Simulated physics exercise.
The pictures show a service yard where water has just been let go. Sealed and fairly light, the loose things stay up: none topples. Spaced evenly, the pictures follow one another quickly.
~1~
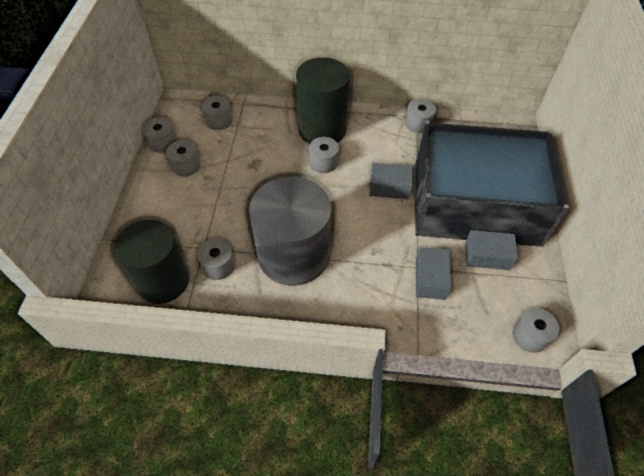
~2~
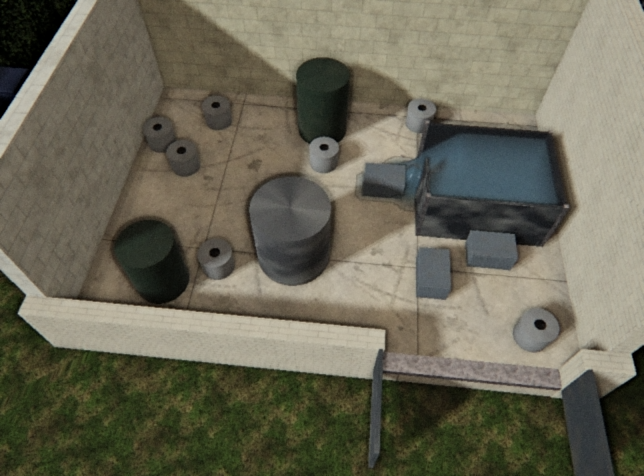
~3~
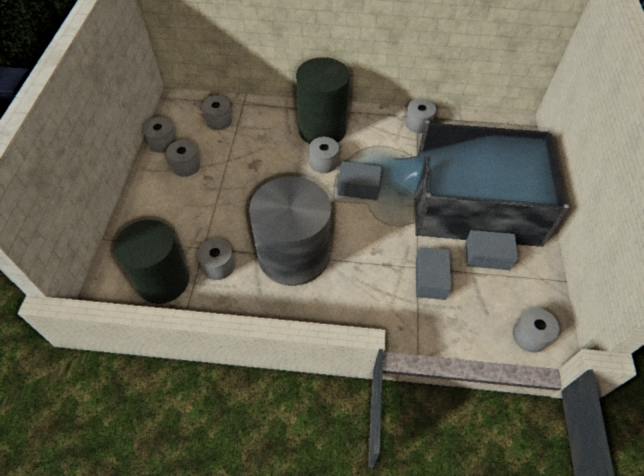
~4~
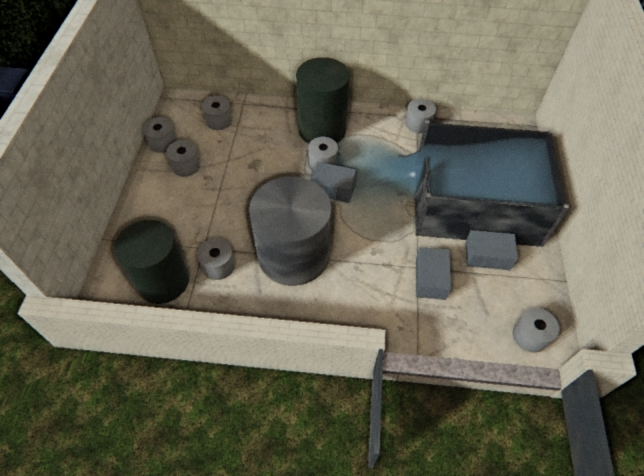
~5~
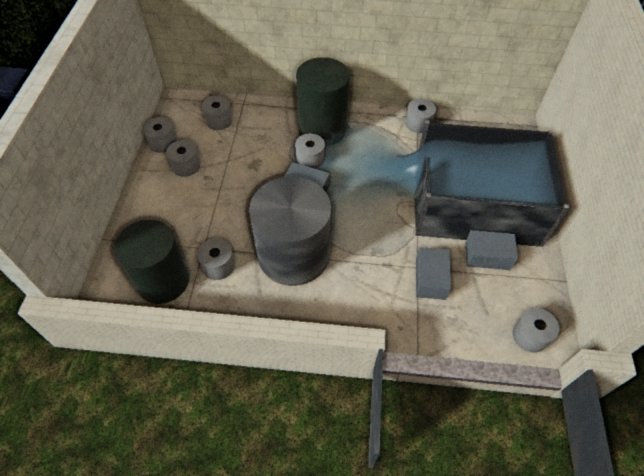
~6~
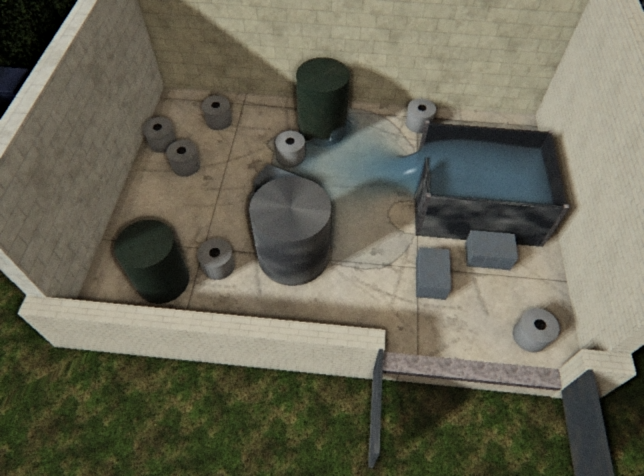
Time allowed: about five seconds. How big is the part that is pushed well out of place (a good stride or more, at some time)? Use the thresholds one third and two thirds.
I'd put it between one third and two thirds.
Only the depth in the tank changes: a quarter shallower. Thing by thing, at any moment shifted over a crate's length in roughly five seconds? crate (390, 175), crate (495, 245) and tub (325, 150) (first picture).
Object 1: Covered it. Object 2: Didn't cover it. Object 3: Covered it.
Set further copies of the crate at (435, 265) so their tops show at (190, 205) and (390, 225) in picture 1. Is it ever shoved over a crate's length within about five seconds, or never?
I'd say got there for the first, then never got there for the second.
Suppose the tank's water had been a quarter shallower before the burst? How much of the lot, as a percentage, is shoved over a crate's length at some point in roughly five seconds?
Close to 50 % of the lot.
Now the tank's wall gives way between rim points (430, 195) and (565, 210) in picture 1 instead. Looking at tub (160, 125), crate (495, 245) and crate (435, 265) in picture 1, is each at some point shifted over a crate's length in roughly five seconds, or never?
Here is how they go, in order: Fails to go that far, dislodged that far, and dislodged that far.
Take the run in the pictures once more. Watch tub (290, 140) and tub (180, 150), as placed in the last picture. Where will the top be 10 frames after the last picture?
Close to (170, 99) and (138, 150).
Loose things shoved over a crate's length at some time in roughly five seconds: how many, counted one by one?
Tally: 5.
A moment on, 2 of 10 are well off their spots; 0 afloat.
Next, 4 of 10 are well off their spots; 4 afloat.
Later, 3 of 10 are well off their spots; 5 afloat.
In the end, 4 of 10 are well off their spots, and 5 have been at some point; 5 afloat.
